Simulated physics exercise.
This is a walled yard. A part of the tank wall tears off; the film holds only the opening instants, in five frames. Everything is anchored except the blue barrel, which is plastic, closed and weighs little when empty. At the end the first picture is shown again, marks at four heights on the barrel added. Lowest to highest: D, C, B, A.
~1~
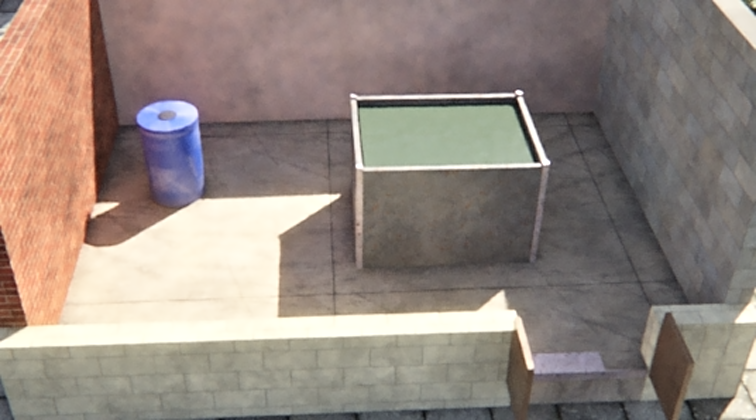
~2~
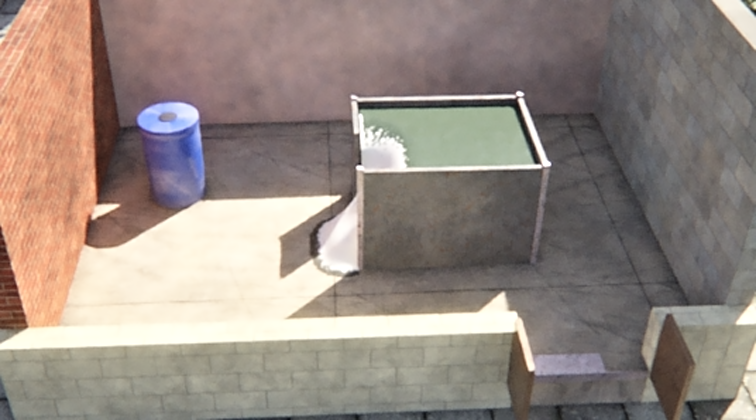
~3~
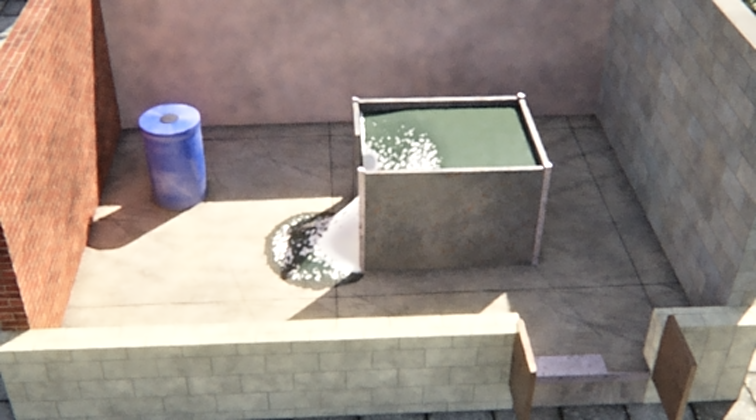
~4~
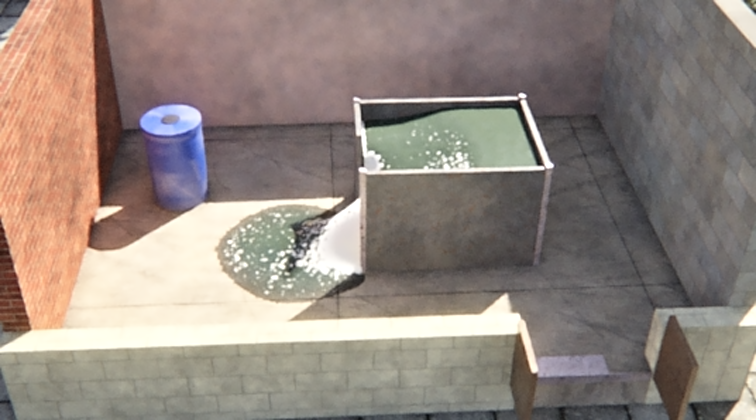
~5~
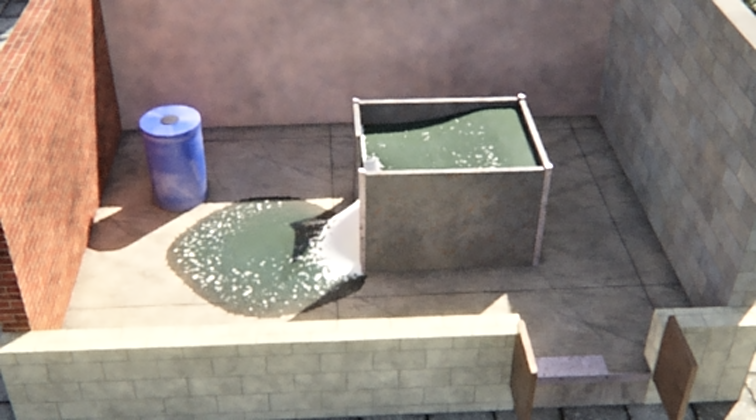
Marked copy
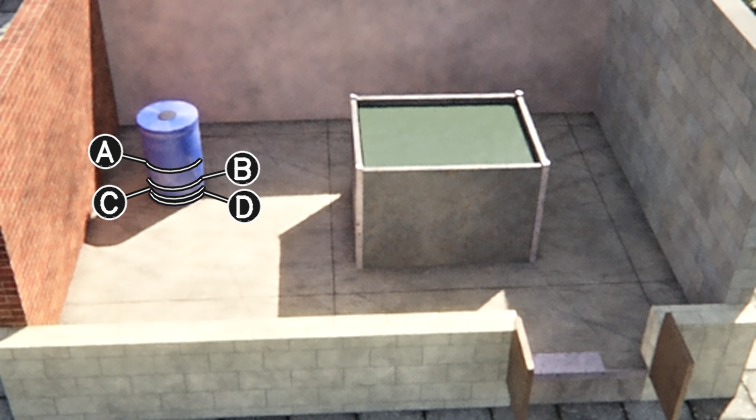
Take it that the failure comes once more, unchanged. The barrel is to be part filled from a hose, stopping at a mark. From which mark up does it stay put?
A is the one.
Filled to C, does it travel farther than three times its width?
Yes.
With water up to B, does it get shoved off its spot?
Yes, it does.
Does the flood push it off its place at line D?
Yes, it does.
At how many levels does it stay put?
One of them.
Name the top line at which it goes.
Here it is line B.
On the marked copy, A at (170, 171); B at (173, 189); C at (174, 198); D at (175, 203); from the bottom up D, C, B, A.
For line A, it does not move.
For line B, it is pushed about its own width away.
For line C, it is pushed about 5 times its own width away.
For line D, it is pushed about 7 times its own width away.
